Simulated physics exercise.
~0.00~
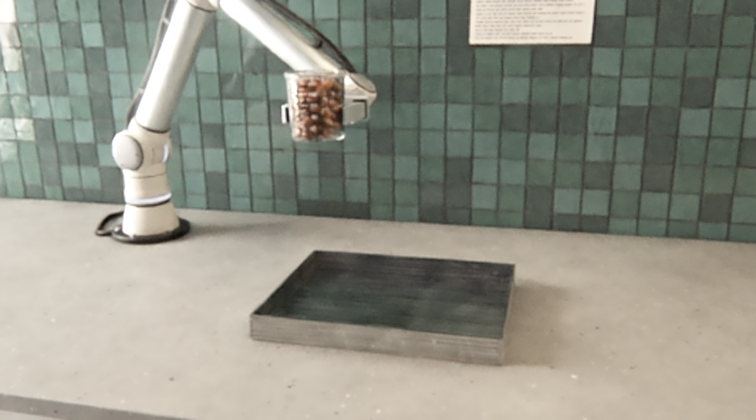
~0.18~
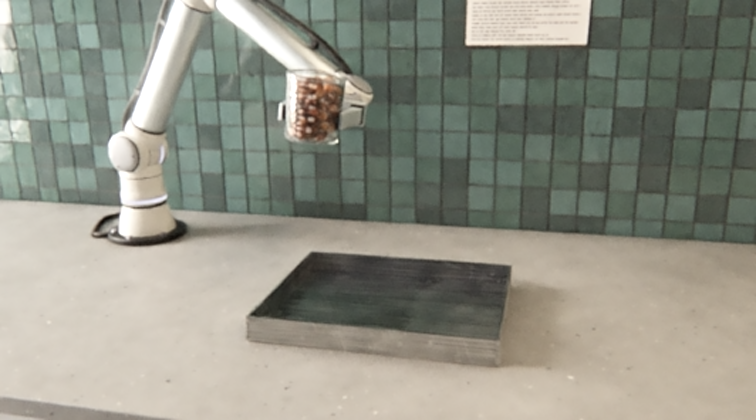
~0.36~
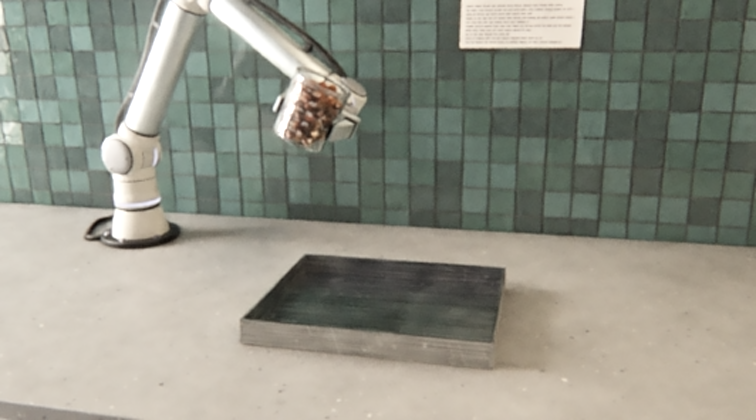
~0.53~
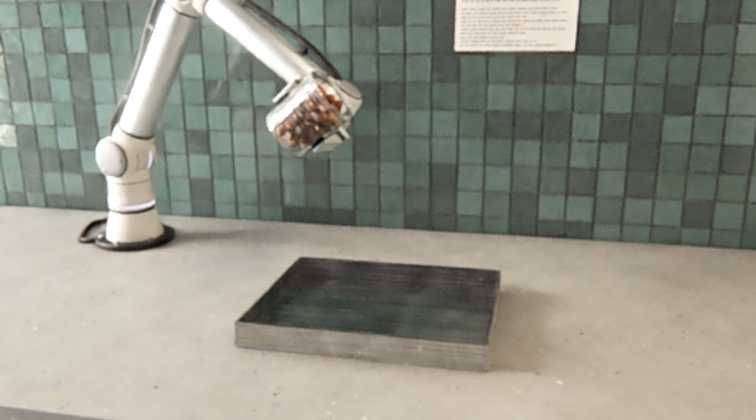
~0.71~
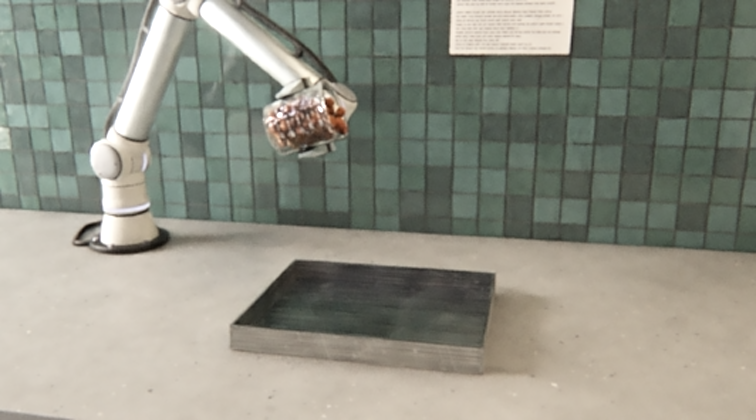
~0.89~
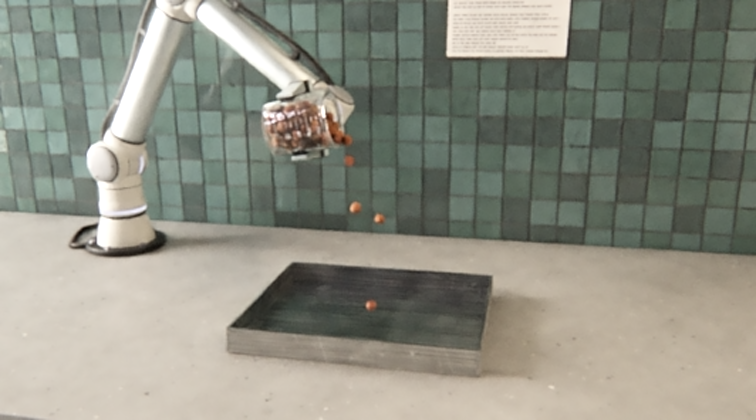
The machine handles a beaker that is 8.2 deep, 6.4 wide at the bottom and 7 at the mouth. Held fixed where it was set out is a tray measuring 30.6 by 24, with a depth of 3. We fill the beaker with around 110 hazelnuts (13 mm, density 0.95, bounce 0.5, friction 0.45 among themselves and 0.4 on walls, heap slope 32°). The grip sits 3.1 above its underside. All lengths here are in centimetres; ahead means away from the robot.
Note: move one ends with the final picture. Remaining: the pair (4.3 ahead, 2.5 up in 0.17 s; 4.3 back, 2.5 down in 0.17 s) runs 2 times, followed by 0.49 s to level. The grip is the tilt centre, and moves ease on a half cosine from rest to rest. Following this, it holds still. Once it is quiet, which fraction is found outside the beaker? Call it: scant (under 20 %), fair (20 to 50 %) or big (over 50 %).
Big; over 50 %.
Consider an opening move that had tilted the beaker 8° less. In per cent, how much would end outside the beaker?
Expected: Around 50 %.
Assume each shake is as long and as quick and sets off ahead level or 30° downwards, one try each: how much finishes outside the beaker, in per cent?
60 and 40 %.
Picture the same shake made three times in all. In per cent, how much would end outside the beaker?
75 per cent.
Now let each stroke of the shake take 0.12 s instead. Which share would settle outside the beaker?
Roughly 90 percent would.
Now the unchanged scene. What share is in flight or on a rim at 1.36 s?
3 per cent.
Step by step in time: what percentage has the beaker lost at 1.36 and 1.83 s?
Estimates in order: Close to 45, close to 65.
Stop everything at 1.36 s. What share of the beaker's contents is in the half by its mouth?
About 50 per cent.
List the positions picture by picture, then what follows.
The first picture shows the beaker middle at (317, 106), level; upper third of the load around (316, 89), from x 295 to 340, top at y 80; 114 in the beaker.
The second picture shows the beaker middle at (314, 108), tilted 7° forward; upper third of the load around (312, 91), from x 295 to 335, top at y 80.
The third picture shows the beaker middle at (311, 111), tilted 27° forward; upper third of the load around (312, 95), from x 285 to 335, top at y 80.
The fourth picture shows the beaker middle at (308, 116), tilted 51° forward; upper third of the load around (311, 103), from x 275 to 340, top at y 85.
The fifth picture shows the beaker middle at (304, 121), tilted 71° forward; upper third of the load around (304, 110), from x 275 to 345, top at y 100.
The sixth picture shows the beaker middle at (302, 124), tilted 78° forward; upper third of the load around (299, 114), from x 270 to 380, top at y 105; 110 in the beaker, 1 in the tray, 3 in flight or on a rim.
After 1.36 s, tilted 78° forward, highest piece 29 above the table; 63 in the beaker, 48 in the tray, 3 in flight or on a rim.
After 1.83 s, tilted 36° forward, highest piece 29 above the table; 76 in the tray, 38 in the beaker.
After 2.26 s, level, highest piece 29 above the table; 76 in the tray, 38 in the beaker.
After 3.31 s, level, highest piece 29 above the table; 76 in the tray, 38 in the beaker.
In the end, 76 in the tray, 38 in the beaker. That is 67 % outside the beaker.
